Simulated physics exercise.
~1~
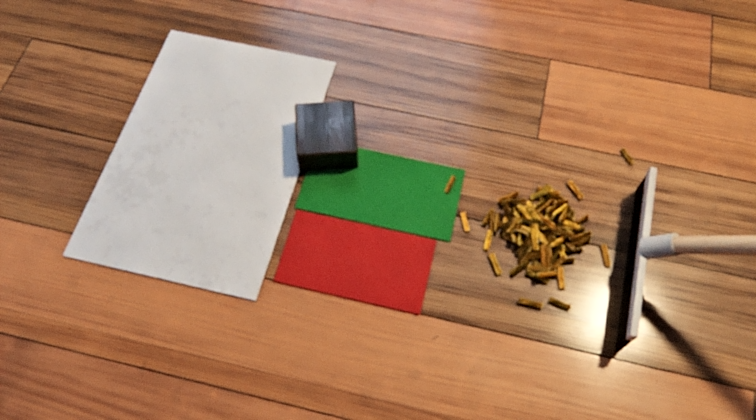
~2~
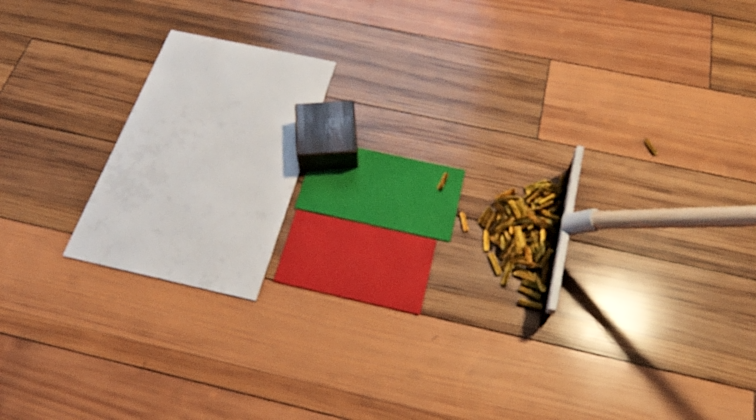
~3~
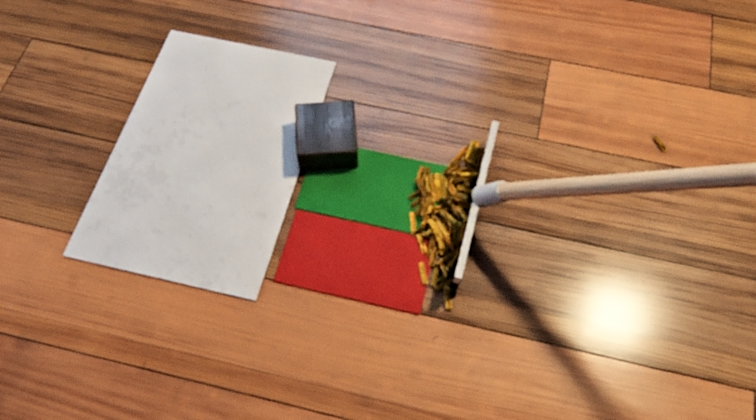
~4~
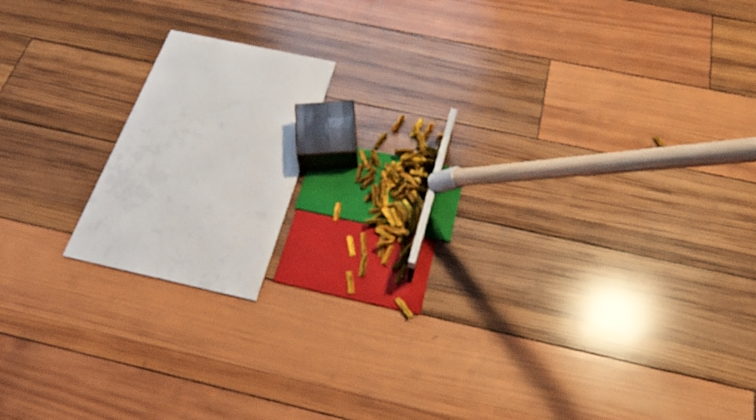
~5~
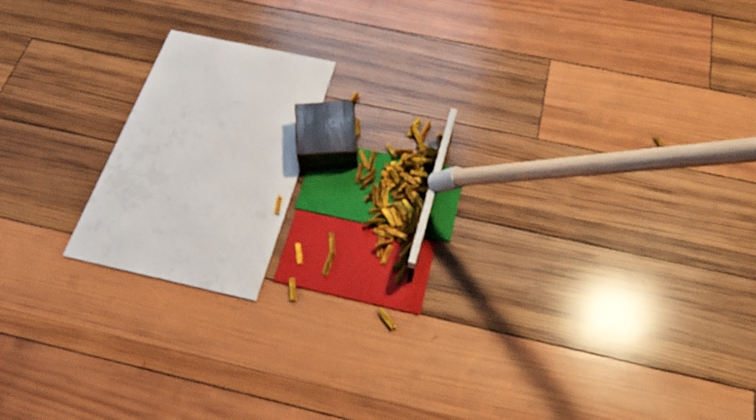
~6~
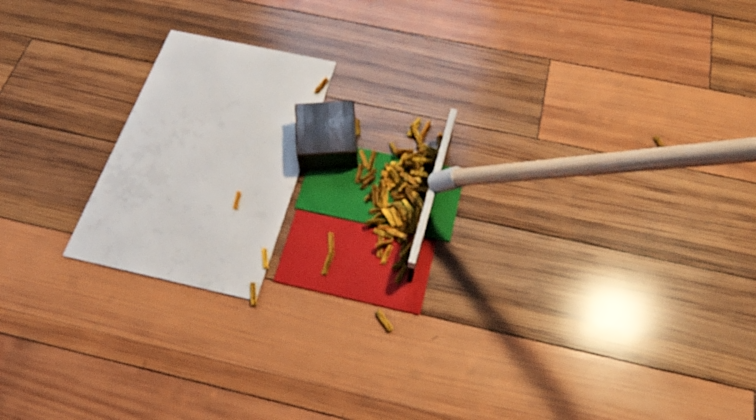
A squeegee on a long pale handle pushed a heap of dry pasta left across a wooden floor and stopped over the green and red mats, where most pieces piled on the green while a few slid on, some reaching the white mat.
